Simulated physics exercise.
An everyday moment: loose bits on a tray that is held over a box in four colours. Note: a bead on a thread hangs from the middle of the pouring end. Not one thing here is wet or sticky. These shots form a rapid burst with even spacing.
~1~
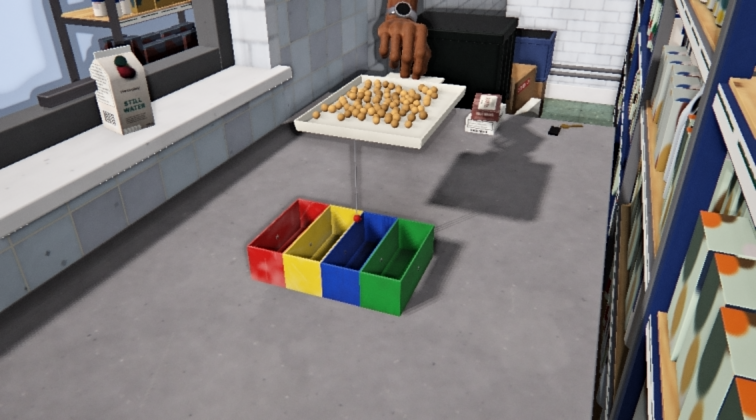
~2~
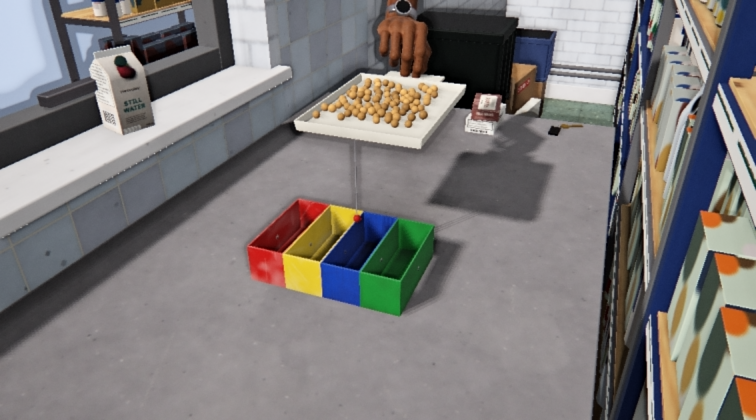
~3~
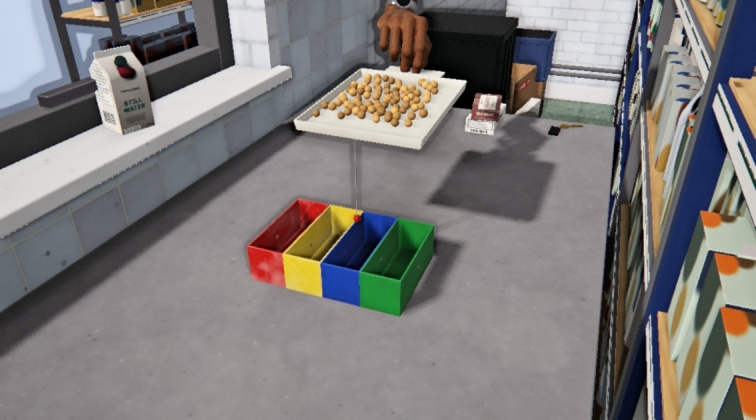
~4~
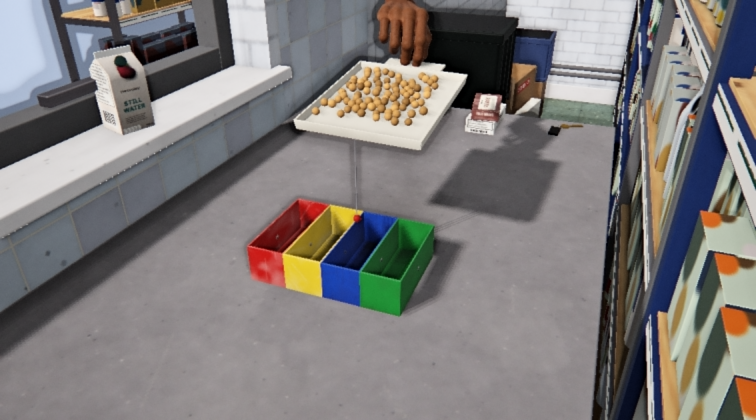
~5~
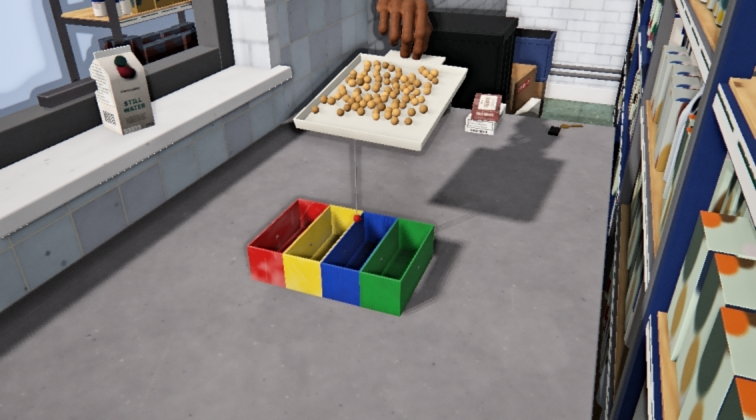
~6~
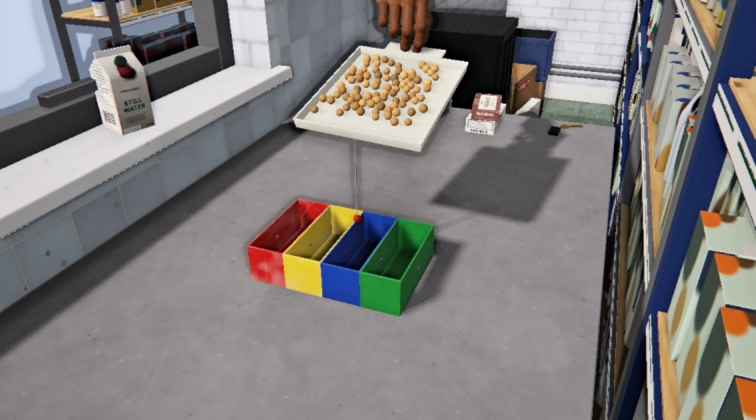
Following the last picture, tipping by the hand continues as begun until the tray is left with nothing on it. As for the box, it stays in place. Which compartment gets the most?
The green compartment.
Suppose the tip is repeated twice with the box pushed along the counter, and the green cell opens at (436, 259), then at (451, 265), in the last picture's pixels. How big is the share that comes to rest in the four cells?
First case around 90 %, second case around 90 %.
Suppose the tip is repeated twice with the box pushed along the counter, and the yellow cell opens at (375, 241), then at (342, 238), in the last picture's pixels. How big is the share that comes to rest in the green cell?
0 %, 40 %.
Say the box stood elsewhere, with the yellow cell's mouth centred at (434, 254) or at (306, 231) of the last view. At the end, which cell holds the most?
For the first position it is red, and for the second it is the cell in green.
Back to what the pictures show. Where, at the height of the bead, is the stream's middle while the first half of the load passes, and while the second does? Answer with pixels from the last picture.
First part (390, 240), rest (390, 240).
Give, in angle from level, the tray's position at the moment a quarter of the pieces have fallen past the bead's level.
It is at around 90 degrees.
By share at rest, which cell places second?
The second spot goes to the cell in blue.
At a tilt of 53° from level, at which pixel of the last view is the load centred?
The middle of the pieces shows up near (379, 114).
Just after the last frame, tray tipped steeply; almost all on the tray; just a few falling or outside the box.
A moment on, tray tipped right over; roughly half on the tray; about a tenth in the green cell; just a few in the blue cell; roughly a third falling or outside the box.
Further on, tray tipped past a quarter turn; roughly half in the green cell; roughly a quarter in the blue cell; just a few in the yellow cell; roughly a quarter falling or outside the box.
When it is over, tray tipped past a quarter turn; roughly half in the green cell; roughly a quarter in the blue cell; just a few in the yellow cell; not one in the red cell; roughly a quarter outside the box.
